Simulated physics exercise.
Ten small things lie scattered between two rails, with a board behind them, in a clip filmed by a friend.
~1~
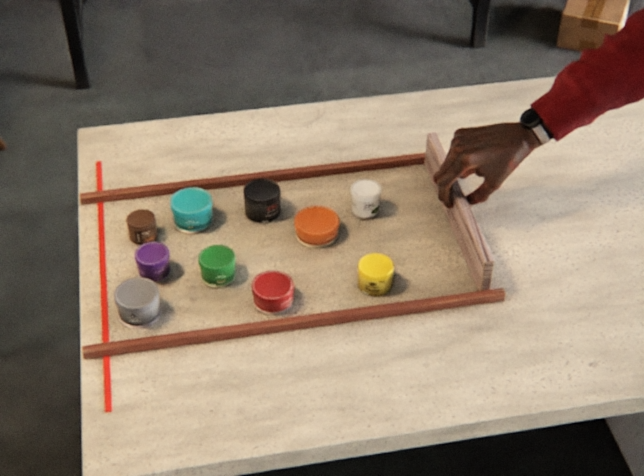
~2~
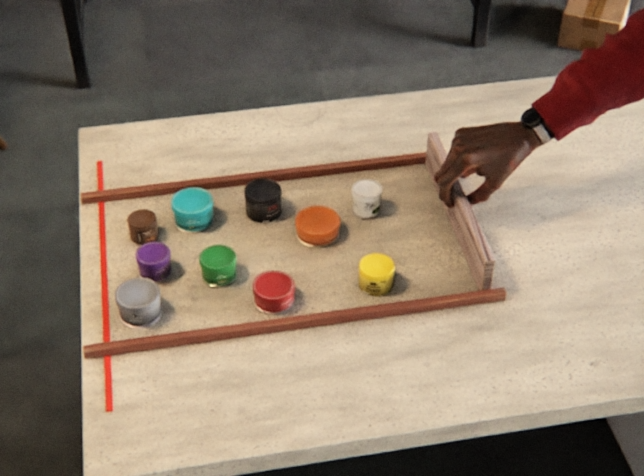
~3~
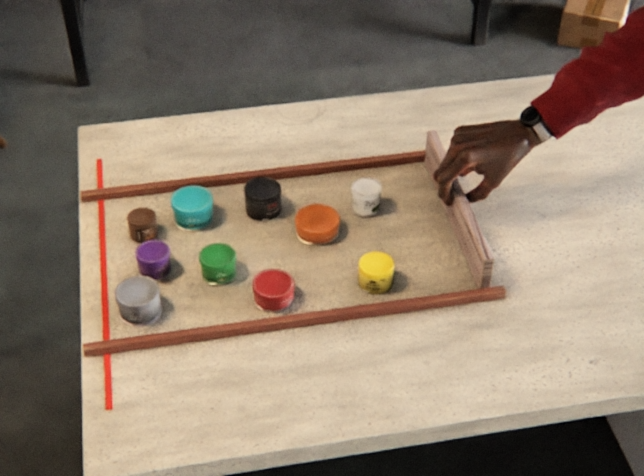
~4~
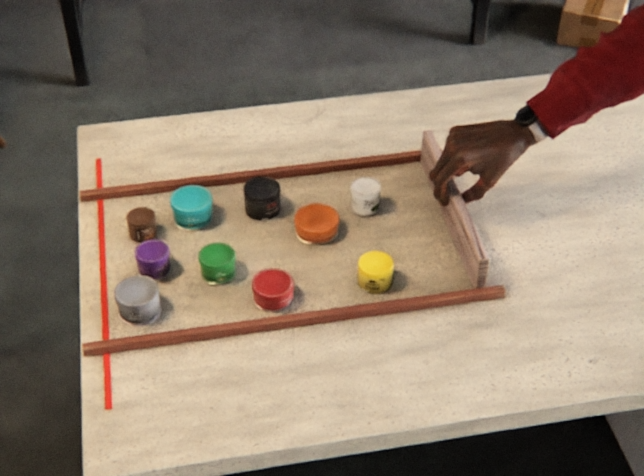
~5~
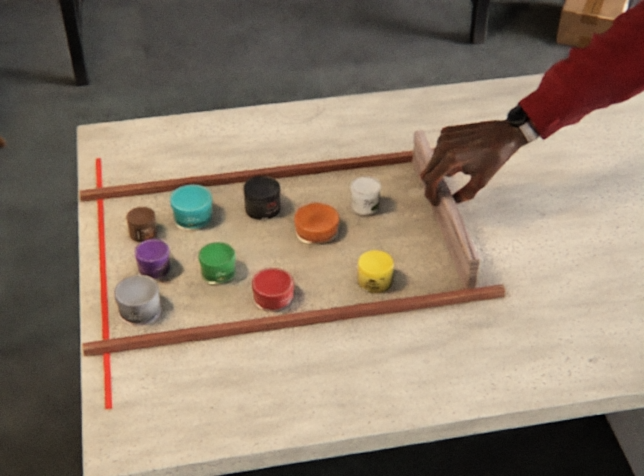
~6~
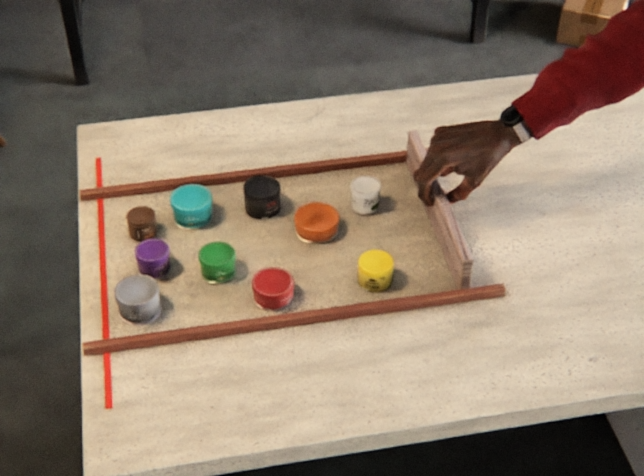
On a pale tabletop, a hand in a red sleeve held a board between two wooden rails, then slid it slightly left toward the scattered colourful little pots, which stayed where they were.
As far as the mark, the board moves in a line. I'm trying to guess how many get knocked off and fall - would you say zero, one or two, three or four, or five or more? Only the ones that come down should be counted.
I would say five or more.
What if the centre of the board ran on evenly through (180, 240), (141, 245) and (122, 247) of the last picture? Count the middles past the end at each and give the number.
The counts are 0, 2 and 5, in that order.
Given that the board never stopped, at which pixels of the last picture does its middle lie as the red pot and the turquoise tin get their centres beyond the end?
Near (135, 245), then near (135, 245).
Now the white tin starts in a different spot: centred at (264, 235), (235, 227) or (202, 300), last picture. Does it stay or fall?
The white tin comes down; goes over; comes down.
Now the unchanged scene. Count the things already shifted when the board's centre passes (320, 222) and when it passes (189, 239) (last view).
Tally: First 3; then 10.
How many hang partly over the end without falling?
Things overhanging at the end: 5.
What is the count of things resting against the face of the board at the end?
Count: 5.
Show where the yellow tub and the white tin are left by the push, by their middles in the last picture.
Result: One about (86, 312), other about (85, 230).
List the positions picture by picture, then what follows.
The first frame shows grey pot (138, 303); brown tub (142, 227); purple tin (153, 263); board (457, 208); tape (103, 270).
The second frame shows brown tub (143, 227); yellow tub (376, 274).
The third frame shows purple tin (154, 261); white tin (366, 198).
The fourth frame shows grey pot (138, 301); red pot (273, 290).
The fifth frame shows brown tub (142, 224); turquoise tin (192, 208).
The sixth frame shows grey pot (138, 300); brown tub (142, 224); purple tin (153, 260); board (437, 207); tape (103, 267).
A little later, none off yet; grey pot at rest near (138, 300); brown tub at rest near (142, 224); purple tin at rest near (153, 260).
Next, none off yet; grey pot shifted about its own width near (76, 303); brown tub shifted well along near (80, 242); purple tin shifted about its own width near (107, 273).
When it is over, the number that fall off is five or more; down, red pot, turquoise tin, purple tin, brown tub and grey pot.
